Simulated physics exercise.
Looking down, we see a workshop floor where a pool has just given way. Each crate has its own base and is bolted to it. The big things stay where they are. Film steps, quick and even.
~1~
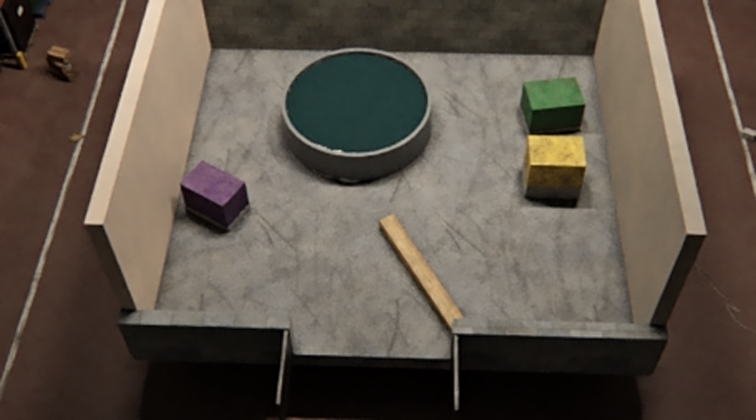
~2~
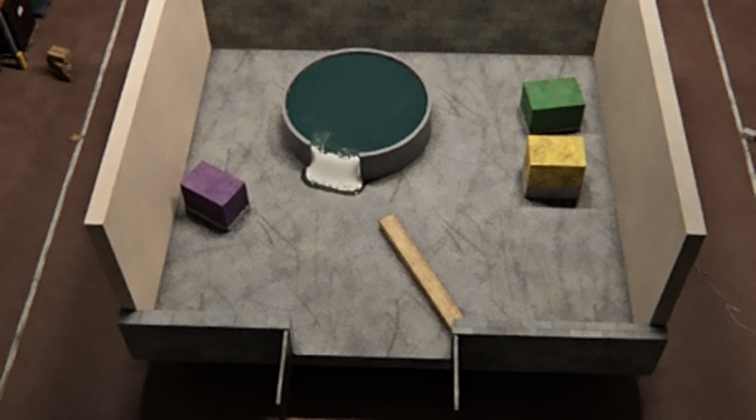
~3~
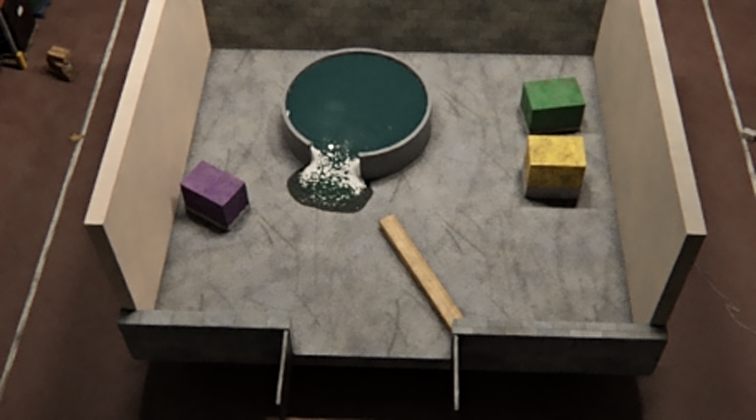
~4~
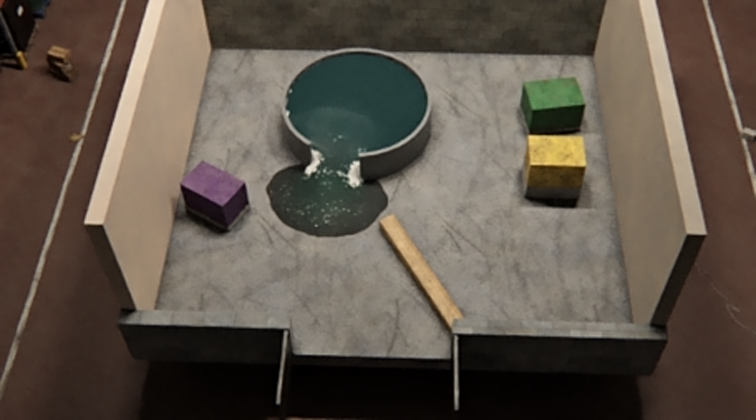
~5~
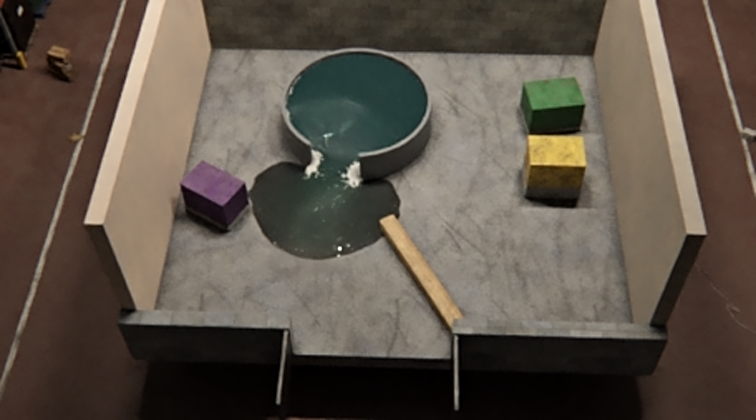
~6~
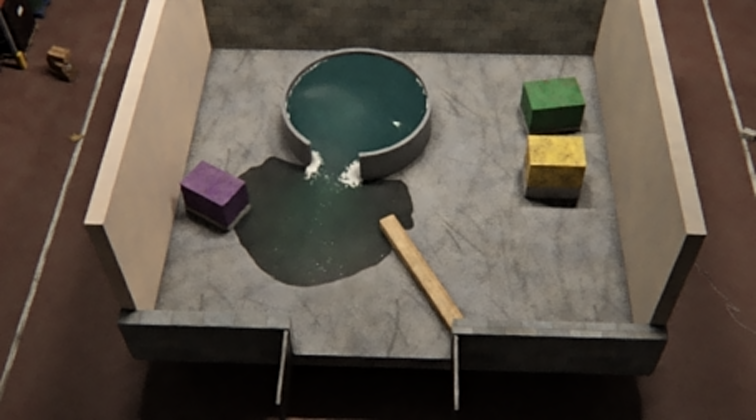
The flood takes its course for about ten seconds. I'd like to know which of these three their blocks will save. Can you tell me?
Sure: The green crate comes through dry; the yellow crate comes through dry; the purple crate does get wet.
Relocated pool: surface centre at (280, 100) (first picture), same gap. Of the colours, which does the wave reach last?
My pick is the green-painted one.
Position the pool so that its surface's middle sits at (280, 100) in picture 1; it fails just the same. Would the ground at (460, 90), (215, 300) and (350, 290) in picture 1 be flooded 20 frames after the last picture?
Taking the three spots in order: Bare, swamped, swamped.
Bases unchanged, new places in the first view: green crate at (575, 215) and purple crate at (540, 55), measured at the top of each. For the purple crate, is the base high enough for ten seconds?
As for the purple one, it keeps clear.
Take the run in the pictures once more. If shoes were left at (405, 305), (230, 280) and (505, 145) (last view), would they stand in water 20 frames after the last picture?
Taking the three spots one by one, I'd call them drenched, drenched and clear.
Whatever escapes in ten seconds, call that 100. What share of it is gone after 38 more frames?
I'd estimate some 60 per cent.
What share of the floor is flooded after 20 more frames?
It comes to 35 per cent.
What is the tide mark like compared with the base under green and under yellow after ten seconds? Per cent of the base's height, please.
0 and 0 per cent, roughly.
A moment on, water covers 25 % of the floor; the green crate not reached, the yellow crate not reached, the purple crate water round its plinth.
Next, water covers 30 % of the floor; the green crate not reached, the yellow crate not reached, the purple crate water round its plinth.
Then, water covers 35 % of the floor; the green crate not reached, the yellow crate not reached, the purple crate water round its plinth.
Later, water covers 40 % of the floor; the green crate not reached, the yellow crate not reached, the purple crate water round its plinth.
In the end, water covers 50 % of the floor; the green crate stayed above the water, the yellow crate stayed above the water, the purple crate was topped.
